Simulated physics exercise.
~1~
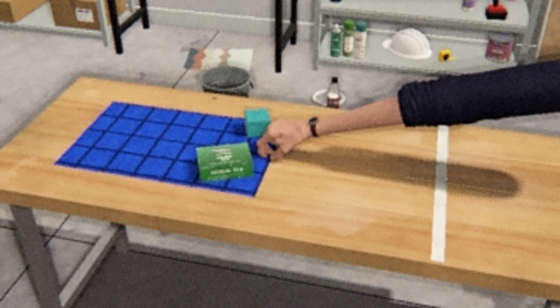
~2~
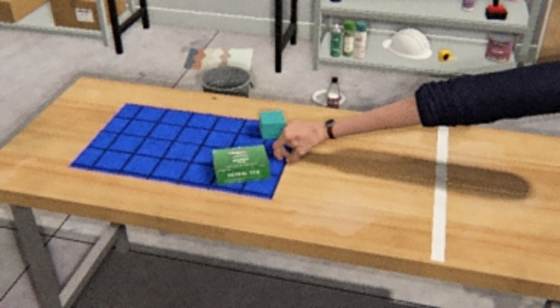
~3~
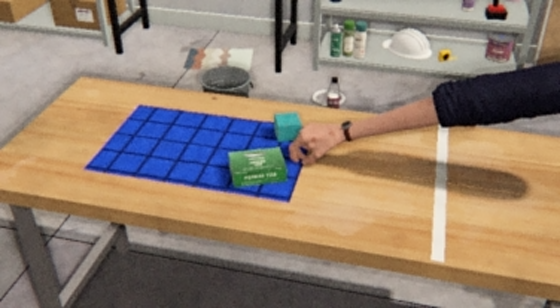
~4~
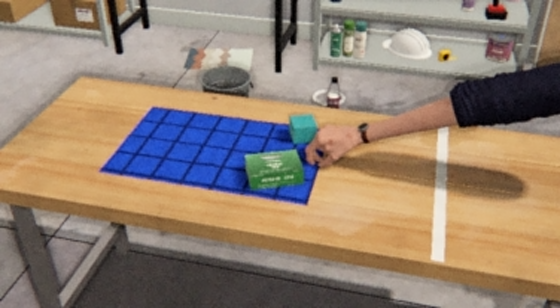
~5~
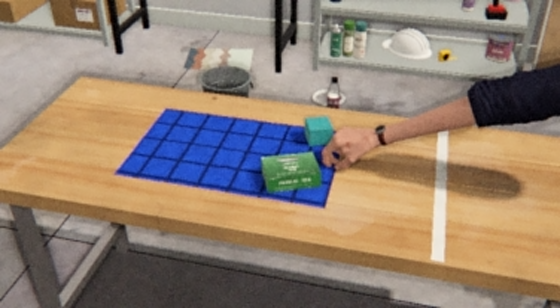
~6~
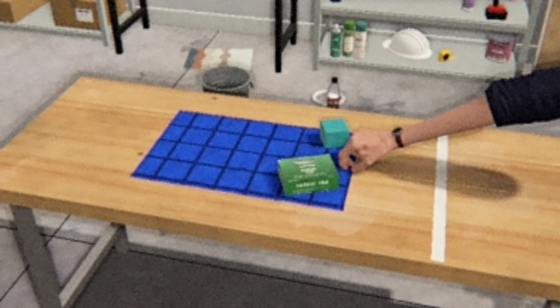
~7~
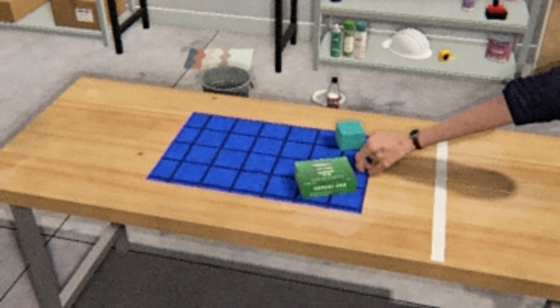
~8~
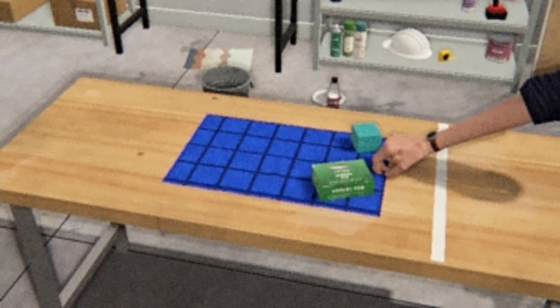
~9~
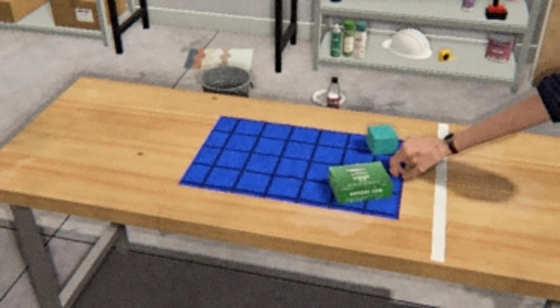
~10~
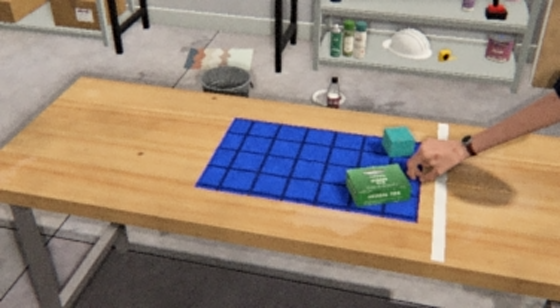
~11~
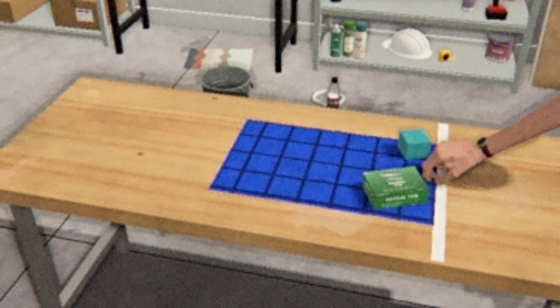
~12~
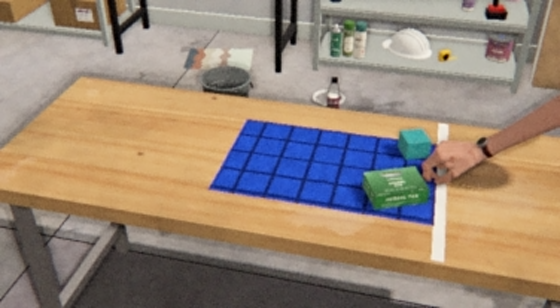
A blue place mat carrying a green packet and a turquoise block was pulled steadily to the right along a wooden workbench by a hand, until its edge reached the white tape and it stopped, with both items still sitting on it.
